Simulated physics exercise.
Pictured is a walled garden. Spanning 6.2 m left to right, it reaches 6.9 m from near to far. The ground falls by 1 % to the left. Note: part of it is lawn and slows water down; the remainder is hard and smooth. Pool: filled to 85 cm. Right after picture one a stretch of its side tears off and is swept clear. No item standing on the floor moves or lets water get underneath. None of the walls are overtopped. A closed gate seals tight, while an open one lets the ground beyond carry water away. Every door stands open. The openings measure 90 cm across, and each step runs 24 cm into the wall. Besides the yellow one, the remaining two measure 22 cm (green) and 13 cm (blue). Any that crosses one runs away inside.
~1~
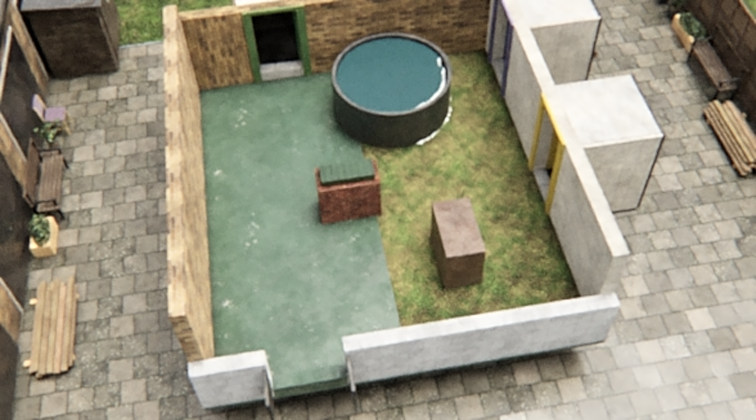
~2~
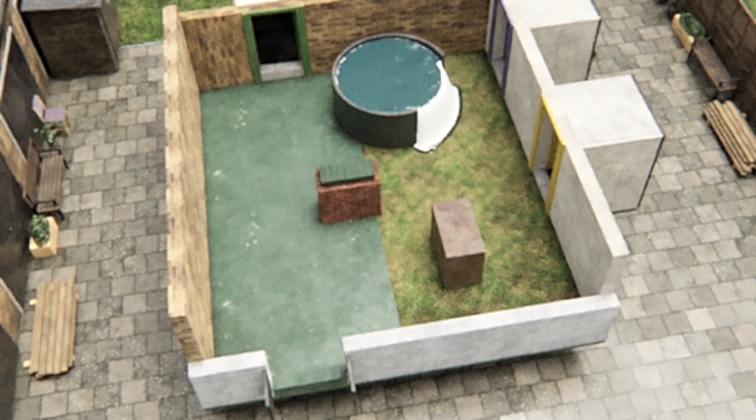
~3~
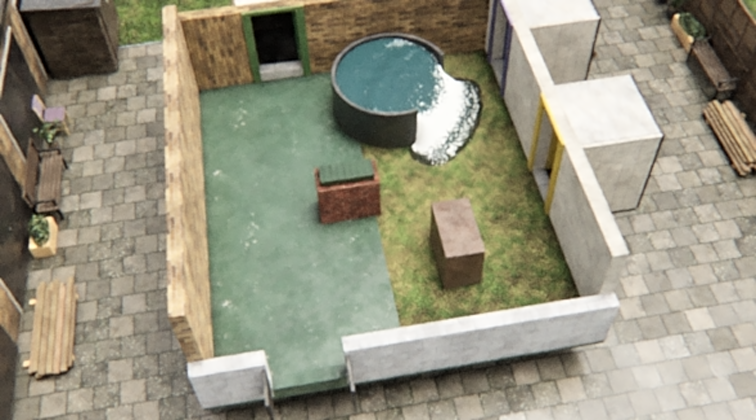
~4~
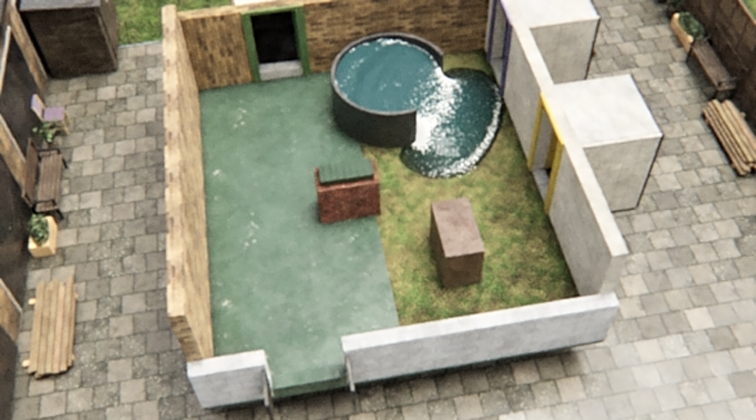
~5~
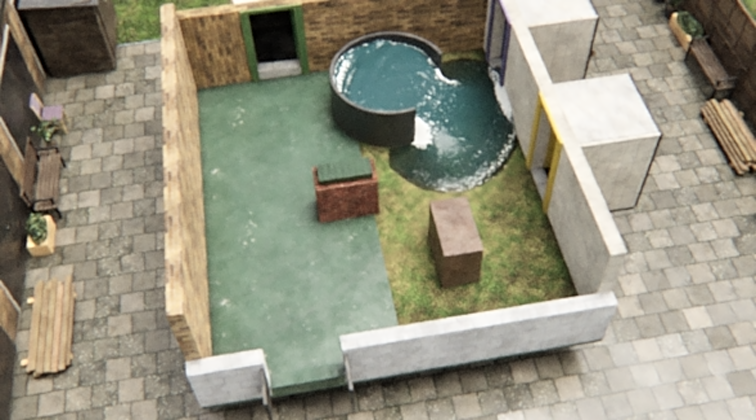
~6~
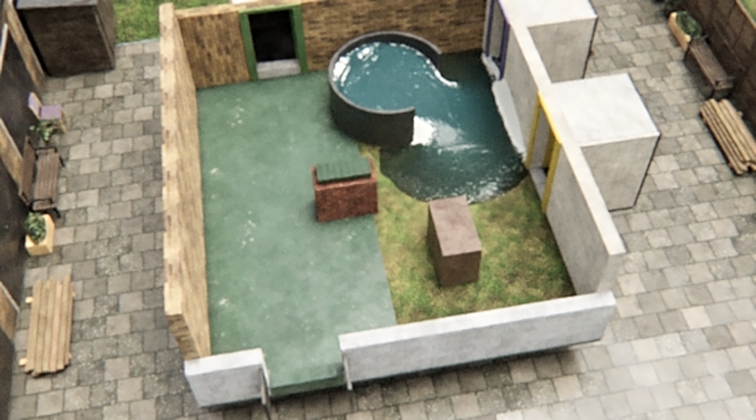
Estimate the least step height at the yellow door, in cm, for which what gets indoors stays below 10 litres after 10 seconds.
Close to 21 cm is just enough.
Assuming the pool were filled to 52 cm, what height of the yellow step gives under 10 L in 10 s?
About 11.0 cm.
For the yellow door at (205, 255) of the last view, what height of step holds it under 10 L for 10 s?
About 10.0 cm.
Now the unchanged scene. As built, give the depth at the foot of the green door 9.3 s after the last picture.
Lab note: Depth approx. 1.0 cm.
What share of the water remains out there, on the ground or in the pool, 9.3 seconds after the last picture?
Close to 88 in a hundred.
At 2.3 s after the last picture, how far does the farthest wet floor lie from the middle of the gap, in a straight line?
Near 5.2 metres, give or take.
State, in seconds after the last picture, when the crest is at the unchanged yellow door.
That happens close to 0.6 s on the clock.
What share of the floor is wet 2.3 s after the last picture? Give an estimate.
Near 40 per cent of the open floor.
Then, 0.7 s after the last picture water covers 25 % of the floor, deepest (51 cm) near (504, 113); 21 cm at the yellow door, 20 litres in over its 6 cm step.
Then, 2.3 s after the last picture water covers 40 % of the floor, deepest (38 cm) near (530, 329); 12 cm at the yellow door, 101 litres in over its 6 cm step.
Then, 9.3 s after the last picture water covers 95 % of the floor, deepest (14 cm) near (213, 383); 8 cm at the yellow door, 172 litres in over its 6 cm step.
At the yellow door as built, the water peaked near 21 cm, 0.7 s after the last picture.
With a step of 18.5 cm, 18 litres would have come in within the 10 s; with 24.5 cm, 3 litres. So under 10 litres takes about 21 cm.
